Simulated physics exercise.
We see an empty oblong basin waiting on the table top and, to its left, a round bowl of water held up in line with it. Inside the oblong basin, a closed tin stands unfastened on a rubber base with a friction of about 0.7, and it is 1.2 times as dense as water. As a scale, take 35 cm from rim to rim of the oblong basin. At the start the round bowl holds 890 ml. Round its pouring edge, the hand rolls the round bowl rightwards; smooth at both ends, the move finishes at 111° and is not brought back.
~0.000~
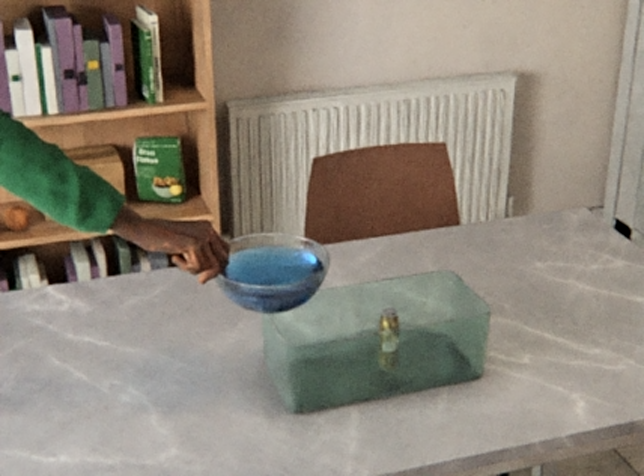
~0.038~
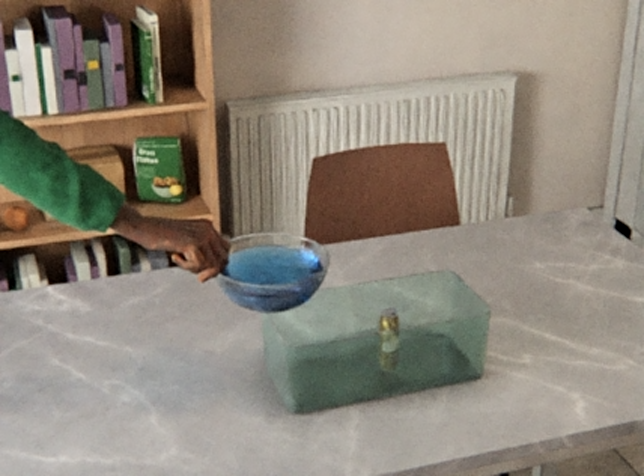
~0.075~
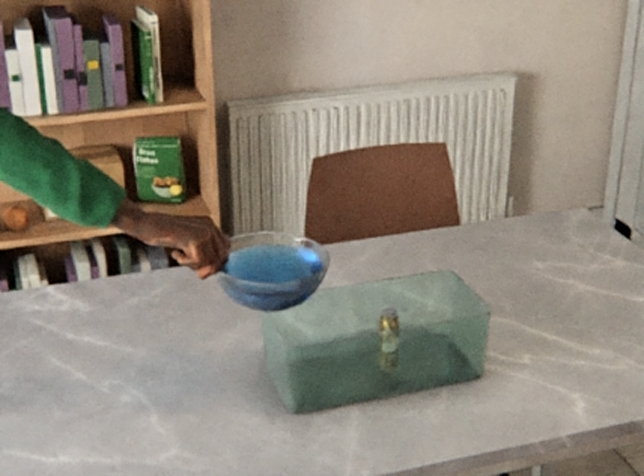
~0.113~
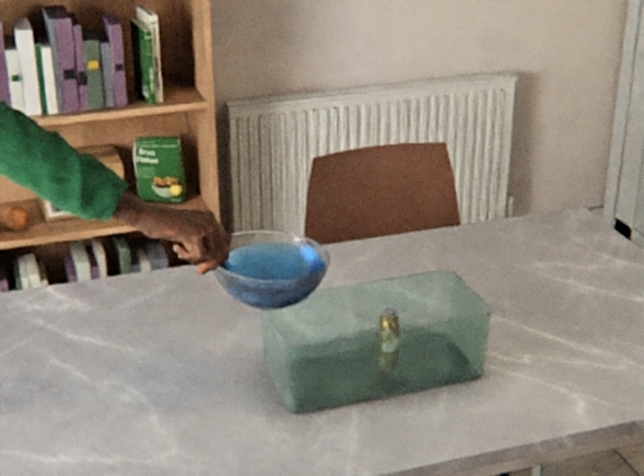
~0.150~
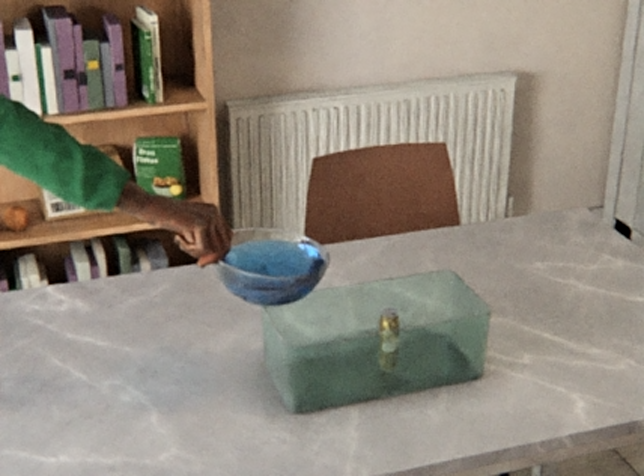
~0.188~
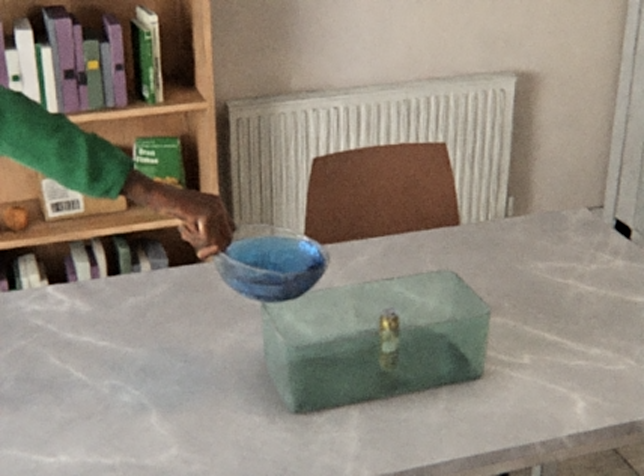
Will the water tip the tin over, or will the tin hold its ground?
It stays erect.
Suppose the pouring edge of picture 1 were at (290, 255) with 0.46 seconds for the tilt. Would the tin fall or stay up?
Then it tips over.
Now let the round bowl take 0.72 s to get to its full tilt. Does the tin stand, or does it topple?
Then the tin does not tip.
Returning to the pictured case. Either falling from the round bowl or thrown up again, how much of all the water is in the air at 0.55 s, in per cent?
Roughly 50 percent.
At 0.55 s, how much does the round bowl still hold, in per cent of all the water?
Roughly 42 percent.
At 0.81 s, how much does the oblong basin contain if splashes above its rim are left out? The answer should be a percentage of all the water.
Around 94 per cent of the whole.
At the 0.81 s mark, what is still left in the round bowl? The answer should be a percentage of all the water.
Roughly 0 percent remains.
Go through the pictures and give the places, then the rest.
It leans 0°; its right rim is at (326, 252); the water meets the walls at (216, 276) and (321, 259); the oblong basin's rim runs from (273, 325) to (472, 291); the tin's top is at (390, 315), in the first picture.
It leans 1°; its right rim is at (326, 252); the water meets the walls at (216, 275) and (321, 259), in the second picture.
It leans 2°; its right rim is at (326, 252); the water meets the walls at (216, 274) and (321, 258), in the third picture.
It leans 4°; its right rim is at (326, 252); the water meets the walls at (216, 272) and (321, 256), in the fourth picture.
It leans 8°; its right rim is at (326, 252); the water meets the walls at (216, 268) and (321, 254), in the fifth picture.
It leans 12°; its right rim is at (326, 252); the water meets the walls at (217, 262) and (323, 251), in the sixth picture.
After 0.55 s the tilt is 76° and 41 per cent is still to pour; the tin stands where it began.
After 0.81 s the tilt is 109° and 0 per cent is still to pour; the tin stands where it began.
After 1.08 s the tilt is 111° and 0 per cent is still to pour; the tin stands where it began.
After 1.38 s the tilt is 111° and 0 per cent is still to pour; the tin stands where it began.
In the end the tin stands where it began.
